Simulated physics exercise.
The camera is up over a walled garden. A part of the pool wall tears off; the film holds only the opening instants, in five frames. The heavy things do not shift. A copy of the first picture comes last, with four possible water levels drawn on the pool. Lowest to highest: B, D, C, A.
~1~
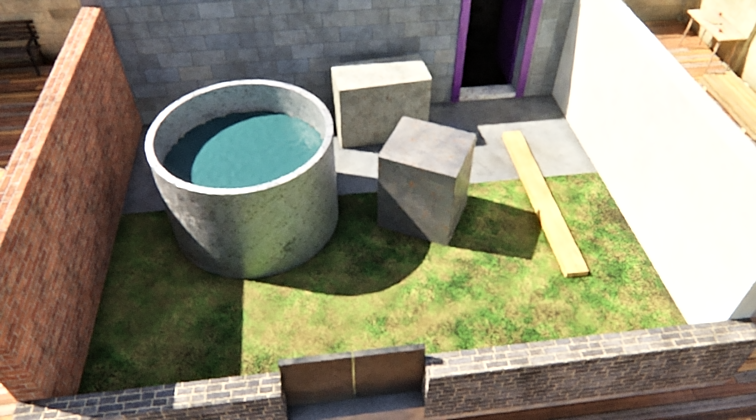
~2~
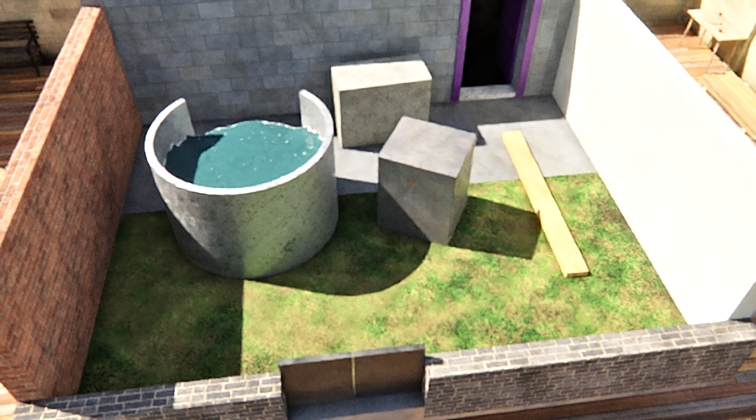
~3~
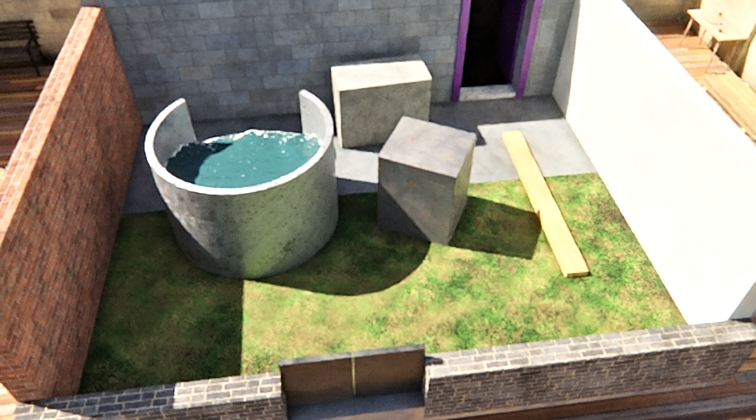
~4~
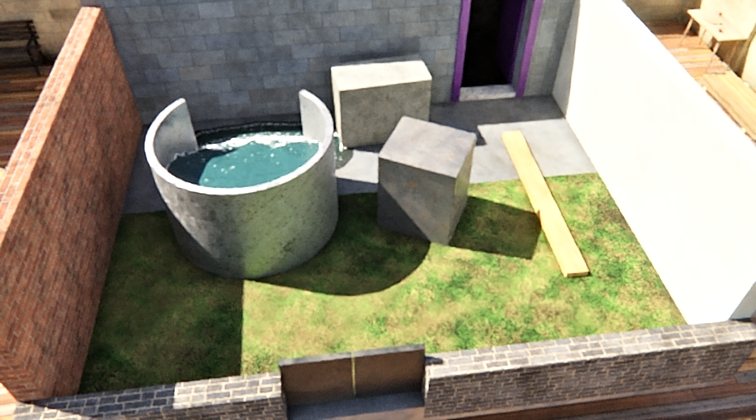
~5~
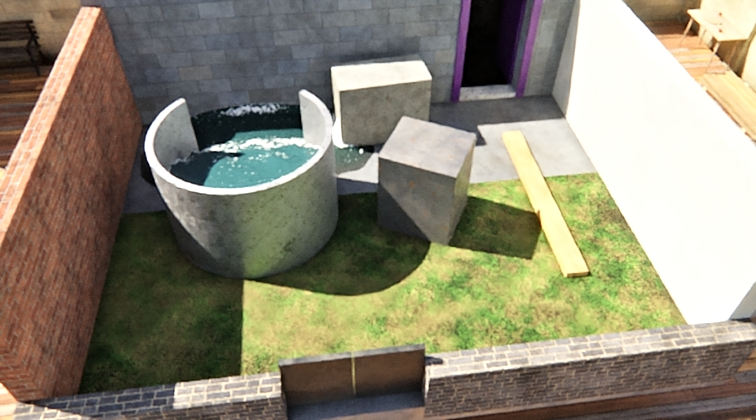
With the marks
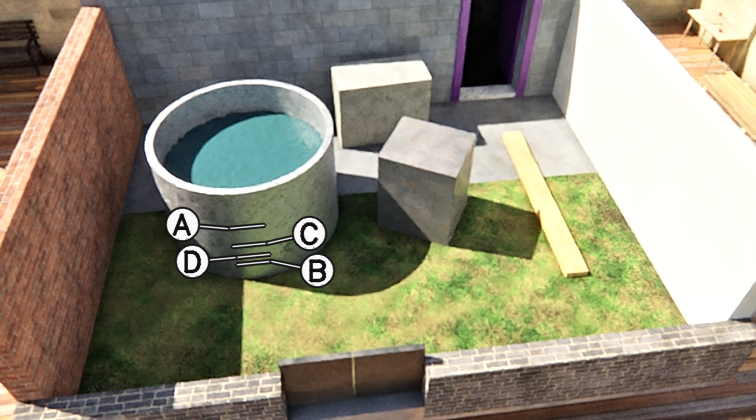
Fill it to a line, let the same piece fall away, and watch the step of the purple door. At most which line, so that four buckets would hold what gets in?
Line A just does it.
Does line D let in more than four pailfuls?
No, not at all.
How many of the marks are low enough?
All four.
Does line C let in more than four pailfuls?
No, not at all.
On the marked copy, A at (246, 226); B at (254, 263); C at (250, 244); D at (252, 255); from the bottom up B, D, C, A.
If A is chosen, a splash gets over, under a bucket.
If B is chosen, nothing gets over.
If C is chosen, nothing gets over.
If D is chosen, nothing gets over.
